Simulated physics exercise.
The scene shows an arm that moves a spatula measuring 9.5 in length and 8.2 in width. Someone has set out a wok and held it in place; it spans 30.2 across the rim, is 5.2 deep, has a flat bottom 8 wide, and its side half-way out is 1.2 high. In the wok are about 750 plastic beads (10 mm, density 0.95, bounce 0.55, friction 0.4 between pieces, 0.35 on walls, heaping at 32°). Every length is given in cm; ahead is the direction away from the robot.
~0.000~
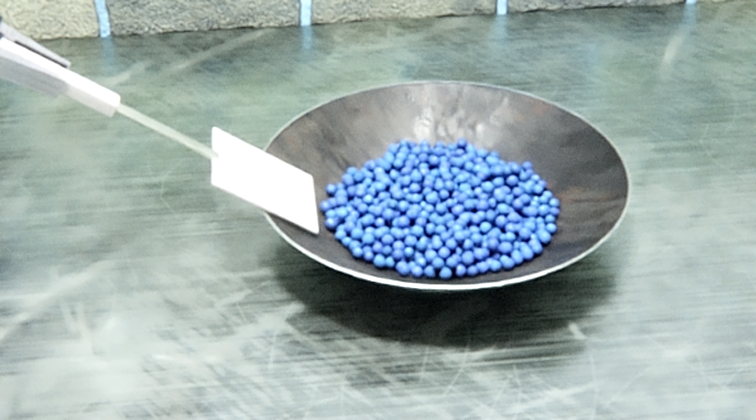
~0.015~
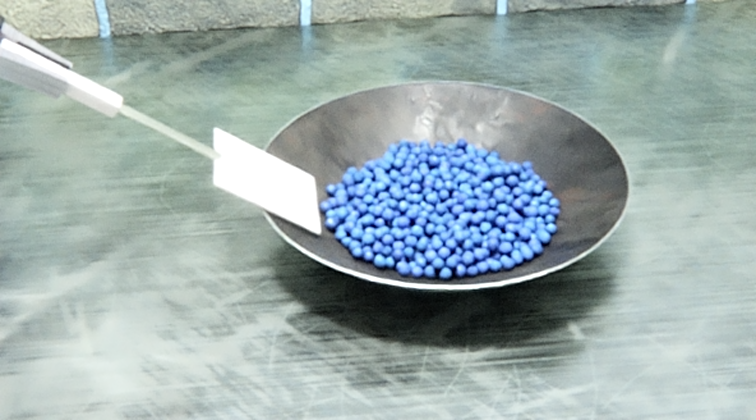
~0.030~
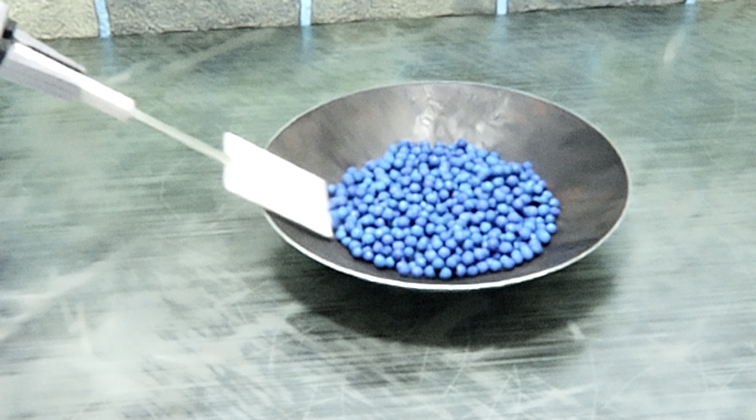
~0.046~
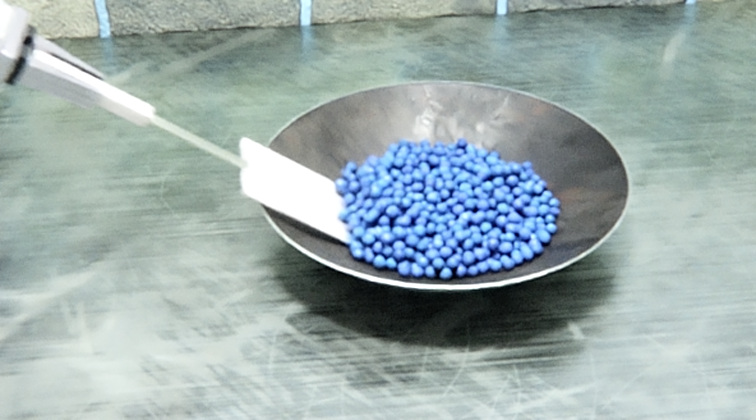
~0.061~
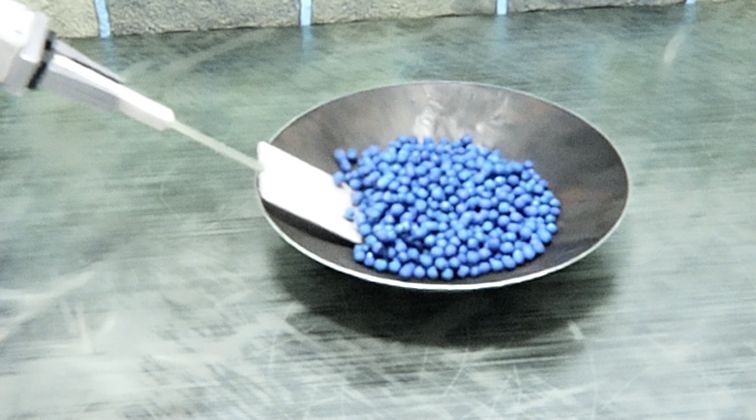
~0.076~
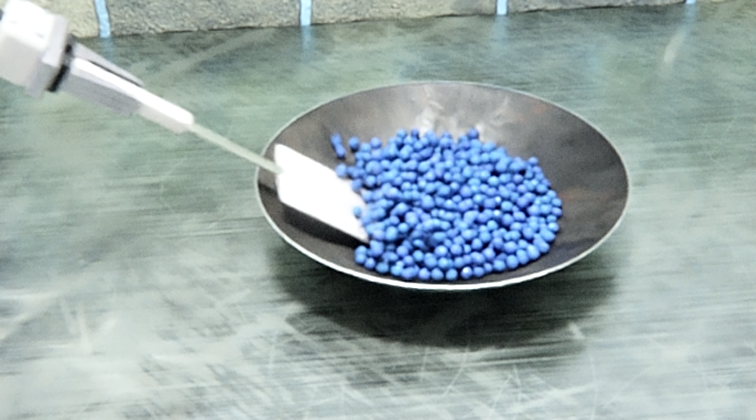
A robotic arm slid a white spatula down and to the right into a wide dark wok, pushing into the left side of a pile of small blue beads and shifting some of them.
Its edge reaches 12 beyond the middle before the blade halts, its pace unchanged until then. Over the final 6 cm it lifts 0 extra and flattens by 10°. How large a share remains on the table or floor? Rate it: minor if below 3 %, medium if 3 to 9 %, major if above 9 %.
Rating: Major.
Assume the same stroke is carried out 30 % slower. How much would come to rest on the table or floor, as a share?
Then roughly 25 percent.
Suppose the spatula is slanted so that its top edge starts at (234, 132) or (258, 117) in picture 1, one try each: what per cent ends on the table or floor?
I'd say near 35 per cent for the first and near 40 per cent for the second.
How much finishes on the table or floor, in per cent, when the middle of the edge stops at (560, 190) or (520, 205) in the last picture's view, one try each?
20 % and 5 %.
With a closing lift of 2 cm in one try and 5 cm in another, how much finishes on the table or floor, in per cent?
About 35 and 30 per cent.
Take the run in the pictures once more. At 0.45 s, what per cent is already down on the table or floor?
Roughly 30 percent of it.
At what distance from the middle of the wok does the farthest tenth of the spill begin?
45 cm.
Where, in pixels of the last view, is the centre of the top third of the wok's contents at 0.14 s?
Roughly at pixel (470, 189).
After 0.14 s, sloping 35°, highest piece 7 above the table; 747 in the wok, 1 on the blade or in flight.
After 0.21 s, sloping 33°, highest piece 6 above the table; 745 in the wok, 3 on the blade or in flight.
After 0.45 s, sloping 25°, highest piece 7 above the table; 515 in the wok, 214 on the table or floor, 19 on the blade or in flight.
After 1.50 s, sloping 25°, highest piece 6 above the table; 515 in the wok, 233 on the table or floor.
In the end, 515 in the wok, 233 on the table or floor. That is 31 % on the table or floor.
